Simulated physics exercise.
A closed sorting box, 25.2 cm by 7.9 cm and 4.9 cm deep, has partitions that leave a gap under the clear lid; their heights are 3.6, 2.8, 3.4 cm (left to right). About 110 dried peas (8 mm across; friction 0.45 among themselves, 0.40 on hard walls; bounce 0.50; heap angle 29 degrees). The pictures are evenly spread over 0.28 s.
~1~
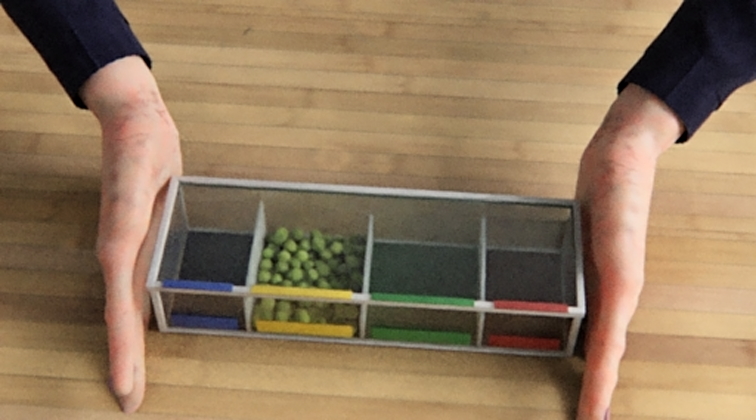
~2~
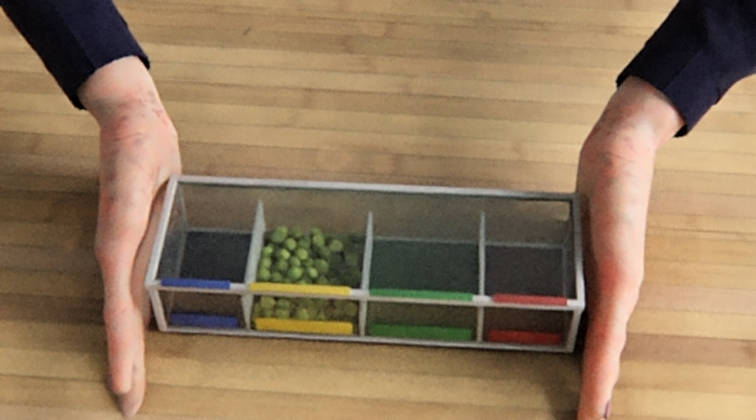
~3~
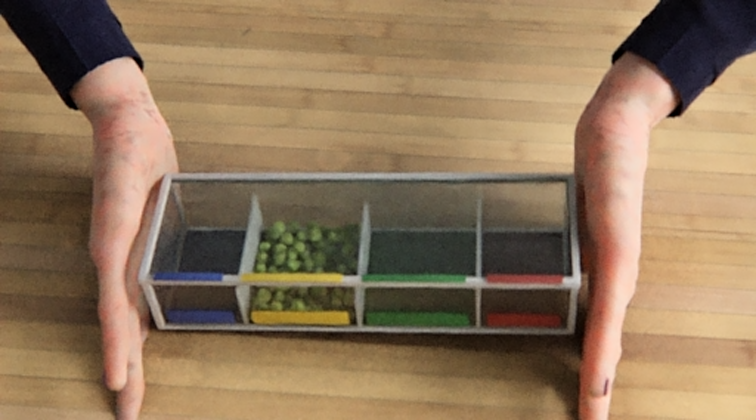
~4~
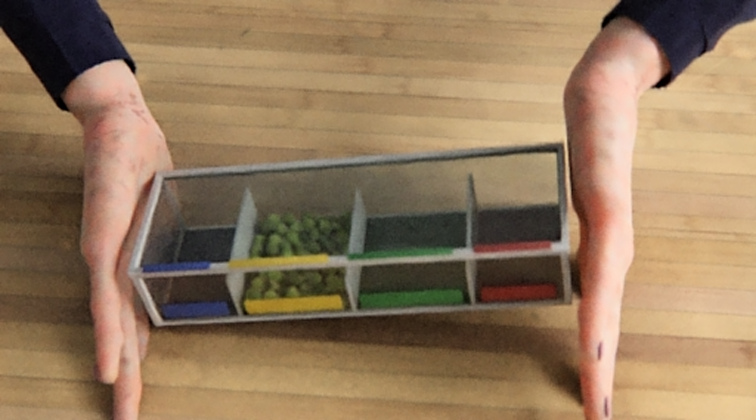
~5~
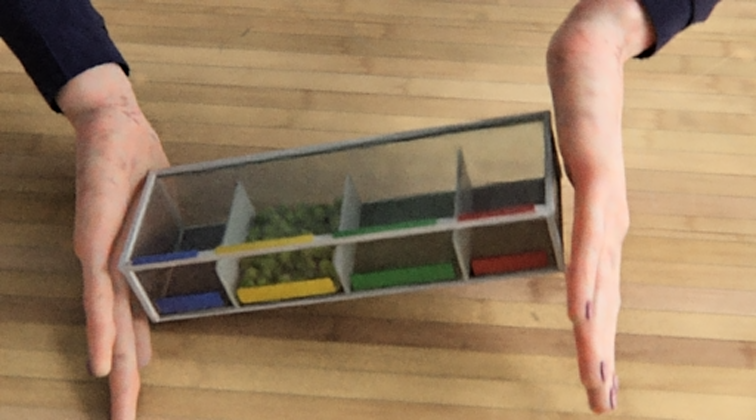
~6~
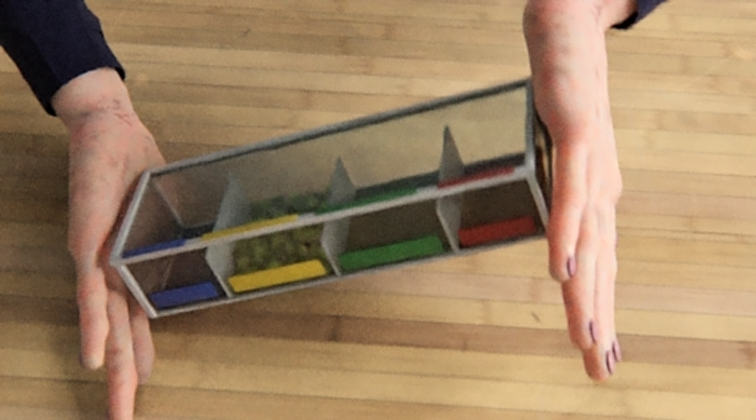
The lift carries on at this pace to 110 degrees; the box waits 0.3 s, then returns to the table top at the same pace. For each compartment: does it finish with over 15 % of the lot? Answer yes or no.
Red: No, blue: Yes, green: No, yellow: Yes.
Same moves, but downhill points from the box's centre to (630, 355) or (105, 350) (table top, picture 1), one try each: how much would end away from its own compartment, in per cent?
Some 100 and 35 per cent.
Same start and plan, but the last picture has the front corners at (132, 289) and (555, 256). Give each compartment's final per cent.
Red 0; blue 40; green 0; yellow 60.
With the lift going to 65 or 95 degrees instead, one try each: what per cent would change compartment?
About 0 and 30 per cent.
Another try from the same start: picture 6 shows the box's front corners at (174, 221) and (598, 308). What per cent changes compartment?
Then about 100 per cent.
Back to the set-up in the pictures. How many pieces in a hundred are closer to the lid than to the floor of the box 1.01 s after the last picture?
Roughly 60 per cent.
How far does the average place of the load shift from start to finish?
Roughly 3.0 cm.
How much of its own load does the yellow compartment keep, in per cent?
About 70 per cent.
Then, 1.01 s after the last picture, tilt 110 degrees; blue 20 %, yellow 80 %.
Then, 1.68 s after the last picture, tilt 55 degrees; blue 30 %, yellow 70 %.
Then, 2.39 s after the last picture, tilt 0 degrees; blue 30 %, yellow 70 %.
In the end, red 0 %, blue 30 %, green 0 %, yellow 70 %.
